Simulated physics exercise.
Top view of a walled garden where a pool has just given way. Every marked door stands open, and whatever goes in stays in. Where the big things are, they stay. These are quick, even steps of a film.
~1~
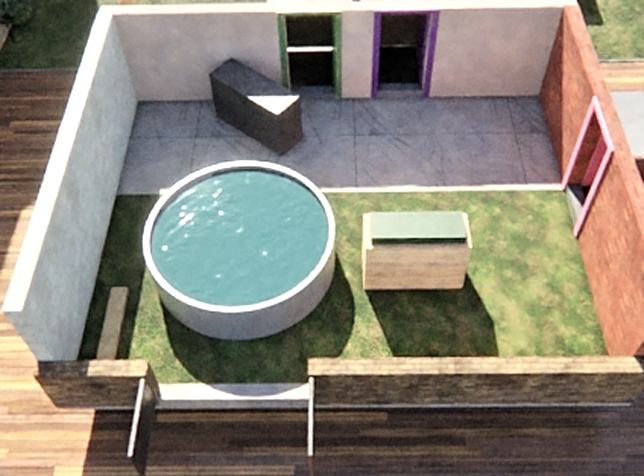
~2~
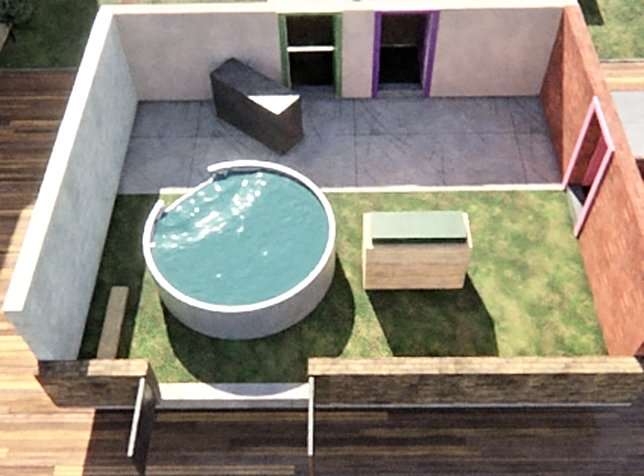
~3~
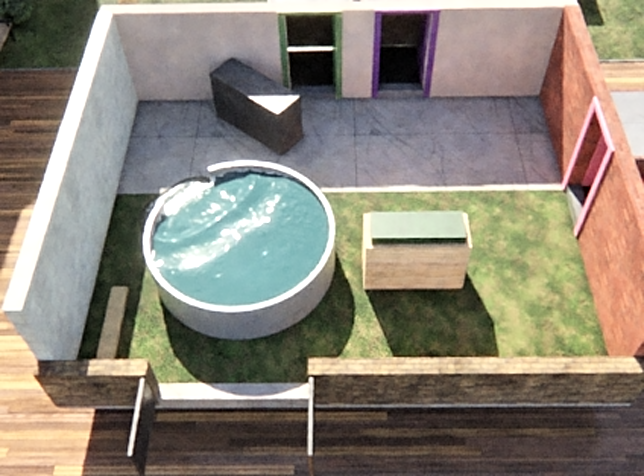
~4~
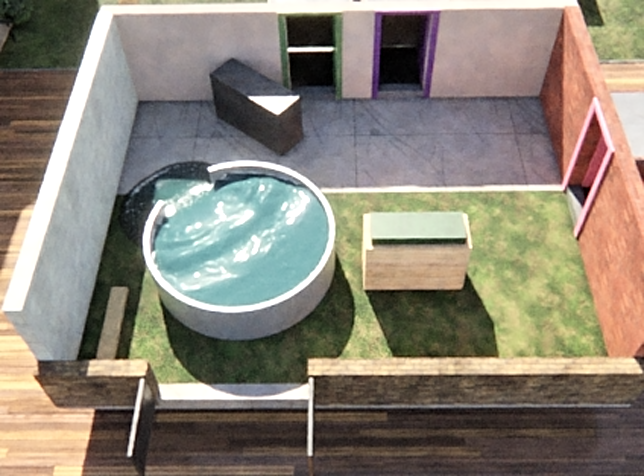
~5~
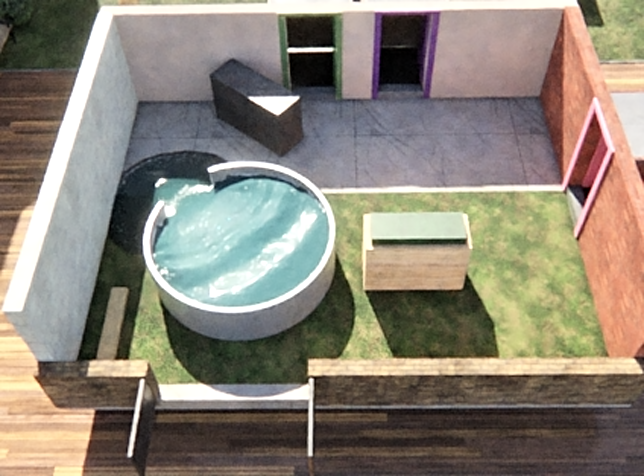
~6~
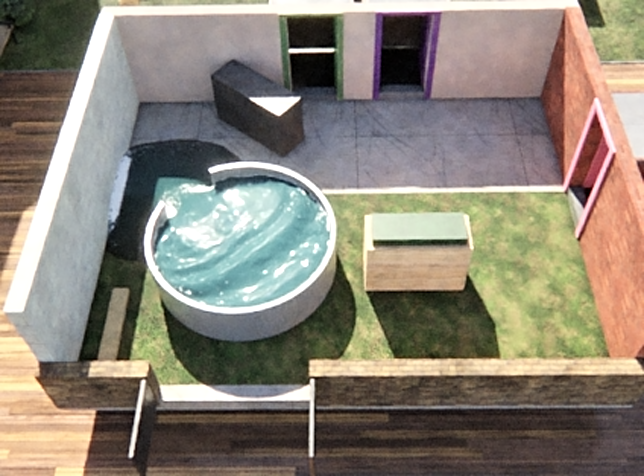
Water in a round pool inside a walled garden starts to churn as a gap opens in the rim's far left side, then pours out and spreads as a dark patch over the ground toward the pale left wall.
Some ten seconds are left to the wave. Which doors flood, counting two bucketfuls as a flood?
The pink door counts as not over; the purple door counts as not over; the green door counts as not over.
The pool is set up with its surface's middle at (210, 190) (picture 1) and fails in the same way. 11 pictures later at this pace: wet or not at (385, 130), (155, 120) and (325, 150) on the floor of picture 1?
First one stays unwetted, next one gets inundated, last one stays unwetted.
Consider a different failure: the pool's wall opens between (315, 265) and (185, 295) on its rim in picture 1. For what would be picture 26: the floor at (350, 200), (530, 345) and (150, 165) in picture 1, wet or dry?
Taken one by one: Unaffected, then sodden, then unaffected.
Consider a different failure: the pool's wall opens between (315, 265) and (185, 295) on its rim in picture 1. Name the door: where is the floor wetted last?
Last: The green one.
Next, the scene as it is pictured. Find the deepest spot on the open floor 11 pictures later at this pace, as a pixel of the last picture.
My best guess is roughly (231, 101).
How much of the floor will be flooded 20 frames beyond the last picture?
I reckon around 35 %.
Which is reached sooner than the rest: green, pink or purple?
It's the green one.
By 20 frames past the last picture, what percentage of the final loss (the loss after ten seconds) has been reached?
Near 0 %.
A moment on, water covers 15 % of the floor; the pink door not reached, the purple door not reached, the green door not reached.
Next, water covers 20 % of the floor; the pink door not reached, the purple door not reached, the green door not reached.
Then, water covers 35 % of the floor; the pink door not reached, the purple door wet at the sill, nothing in, the green door wet at the sill, nothing in.
Later, water covers 65 % of the floor; the pink door not reached, the purple door wet at the sill, nothing in, the green door wet at the sill, nothing in.
In the end, water covers 90 % of the floor; the pink door wet at the sill, nothing in, the purple door wet at the sill, nothing in, the green door wet at the sill, nothing in.
